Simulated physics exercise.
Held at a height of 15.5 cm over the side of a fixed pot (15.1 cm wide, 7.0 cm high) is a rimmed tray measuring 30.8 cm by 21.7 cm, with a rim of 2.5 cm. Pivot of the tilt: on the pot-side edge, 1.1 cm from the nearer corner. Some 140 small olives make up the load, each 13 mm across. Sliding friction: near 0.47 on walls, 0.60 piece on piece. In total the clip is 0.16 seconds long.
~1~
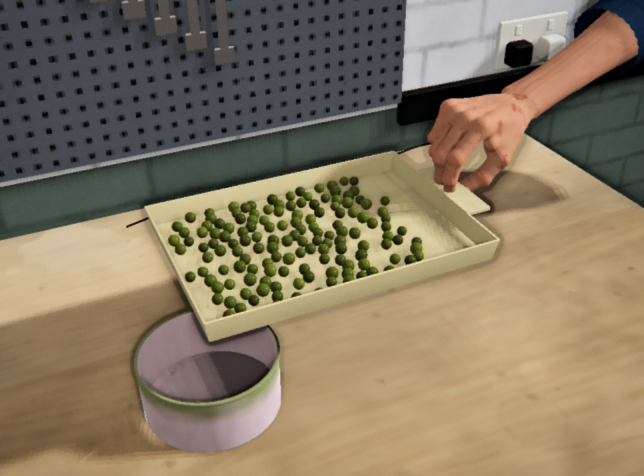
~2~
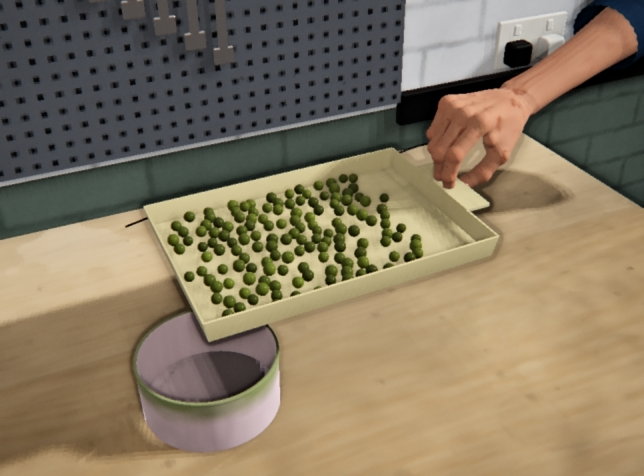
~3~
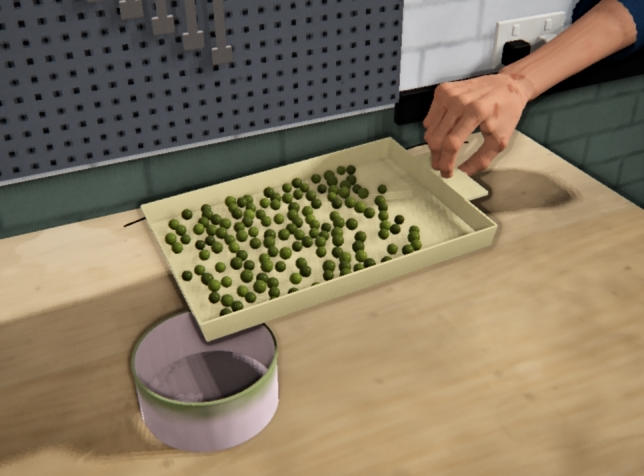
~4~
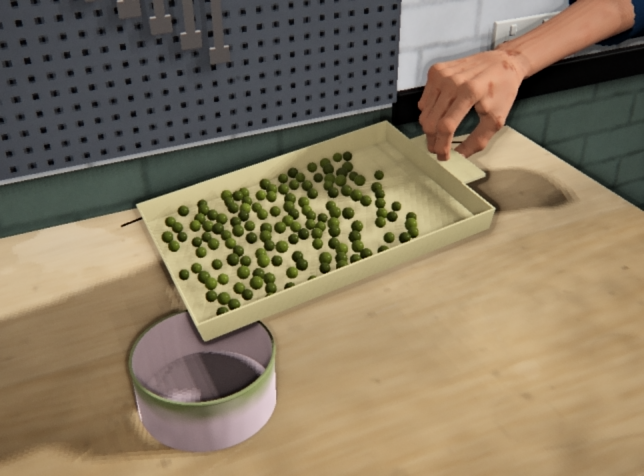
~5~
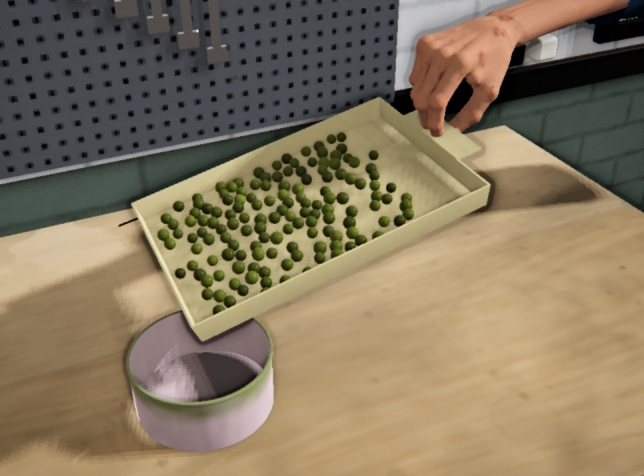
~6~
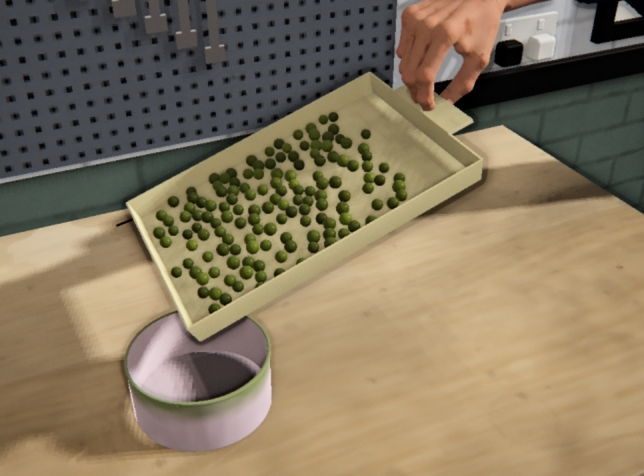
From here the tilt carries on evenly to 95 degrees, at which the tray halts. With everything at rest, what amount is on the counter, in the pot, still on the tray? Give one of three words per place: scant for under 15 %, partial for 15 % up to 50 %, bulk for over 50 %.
In the end counter: Chances are the heavier share of the lot sits there, pot: Chances are a negligible share of the lot sits there, tray: Chances are a negligible share of the lot sits there.
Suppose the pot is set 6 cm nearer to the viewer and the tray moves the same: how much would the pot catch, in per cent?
I'd say some 10 per cent would end up there.
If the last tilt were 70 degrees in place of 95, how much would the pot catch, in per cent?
Result: Close to 0 %.
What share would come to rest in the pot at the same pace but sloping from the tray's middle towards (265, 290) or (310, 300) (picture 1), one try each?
Estimate: Some 0 % and some 0 % respectively.
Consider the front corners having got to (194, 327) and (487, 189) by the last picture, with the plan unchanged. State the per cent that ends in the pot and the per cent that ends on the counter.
In the pot: 0 per cent; on the counter: 100 per cent.
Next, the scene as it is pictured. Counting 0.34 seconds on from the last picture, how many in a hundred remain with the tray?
Close to 100 in a hundred parts of the load.
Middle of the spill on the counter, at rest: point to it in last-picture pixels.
Near (70, 452).
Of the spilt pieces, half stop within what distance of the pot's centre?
About 16 cm from the centre.
Then, 0.20 s after the last picture, tilt 58 degrees; the tray holds 100 %, the pot 0 %.
Then, 0.34 s after the last picture, tilt 85 degrees; the tray holds 100 %, the pot 0 %.
Then, 0.60 s after the last picture, tilt 95 degrees; the tray holds 10 %, the pot 0 %.
In the end, counter 100 %, pot 0 %, tray 0 %.
